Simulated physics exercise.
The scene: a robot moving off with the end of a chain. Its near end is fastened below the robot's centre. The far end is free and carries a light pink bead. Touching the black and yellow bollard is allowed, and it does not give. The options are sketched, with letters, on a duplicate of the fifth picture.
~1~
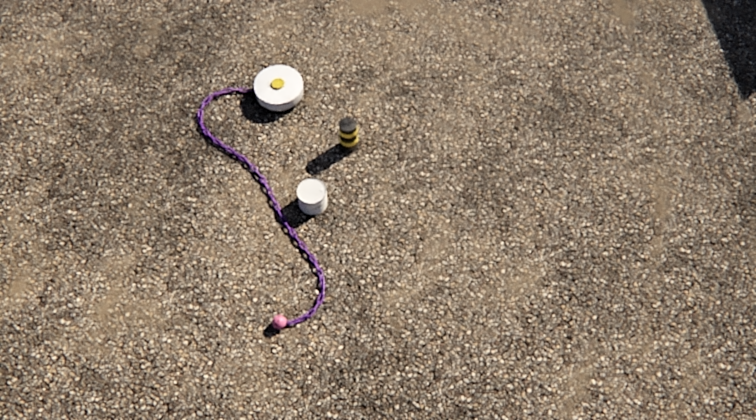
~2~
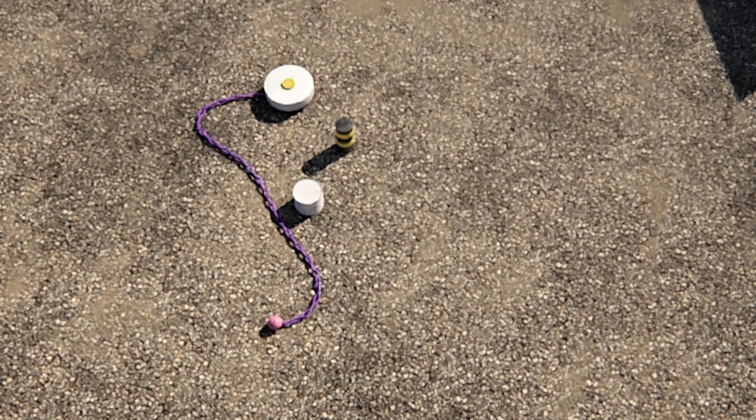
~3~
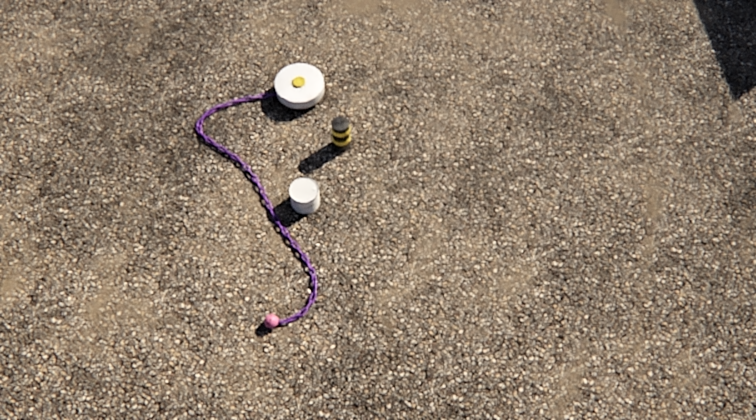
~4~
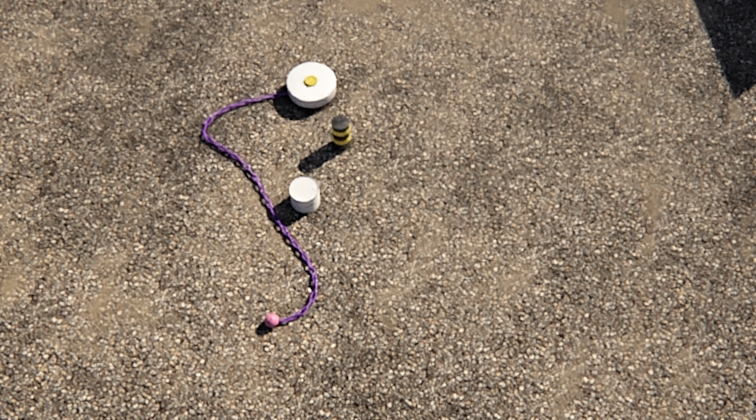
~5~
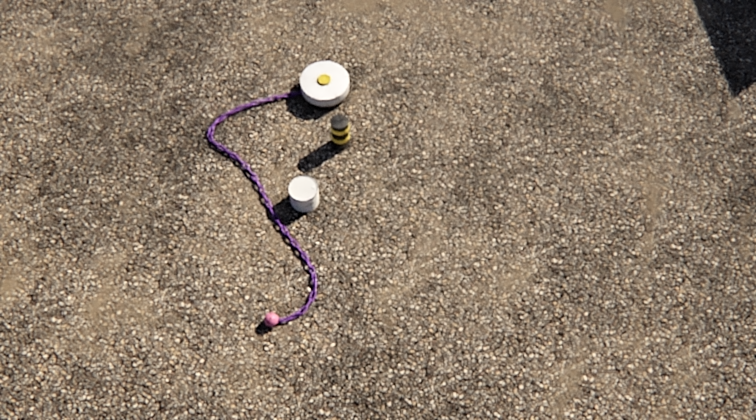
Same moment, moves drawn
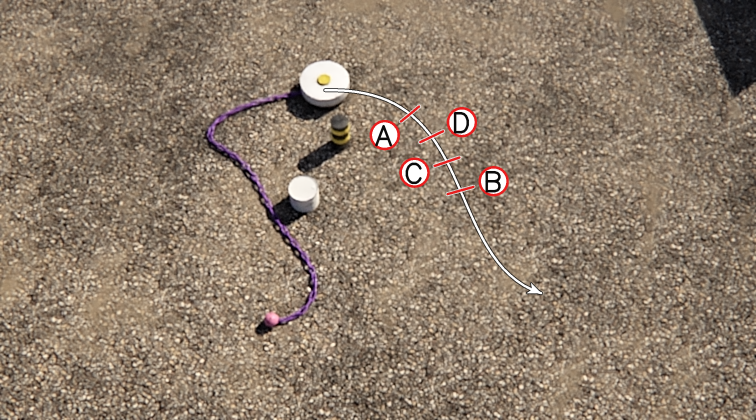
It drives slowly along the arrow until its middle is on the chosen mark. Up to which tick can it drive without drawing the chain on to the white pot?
It should halt at B.
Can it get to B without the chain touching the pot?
Yes.
On the marked copy, A at (410, 114); B at (460, 191); C at (447, 162); D at (432, 137); the route from (325, 90) via (448, 163) to (541, 293).
Following B. Soon after the start, robot (391, 97), middle of the chain (252, 176), free end (271, 320).
Later, robot (436, 138), middle of the chain (259, 174), free end (271, 320).
In the end, robot (461, 186), middle of the chain (292, 172), free end (271, 320); only the bollard has been touched, if anything.
As for the rest, A is safe but short; C is safe but short; D is safe but short.
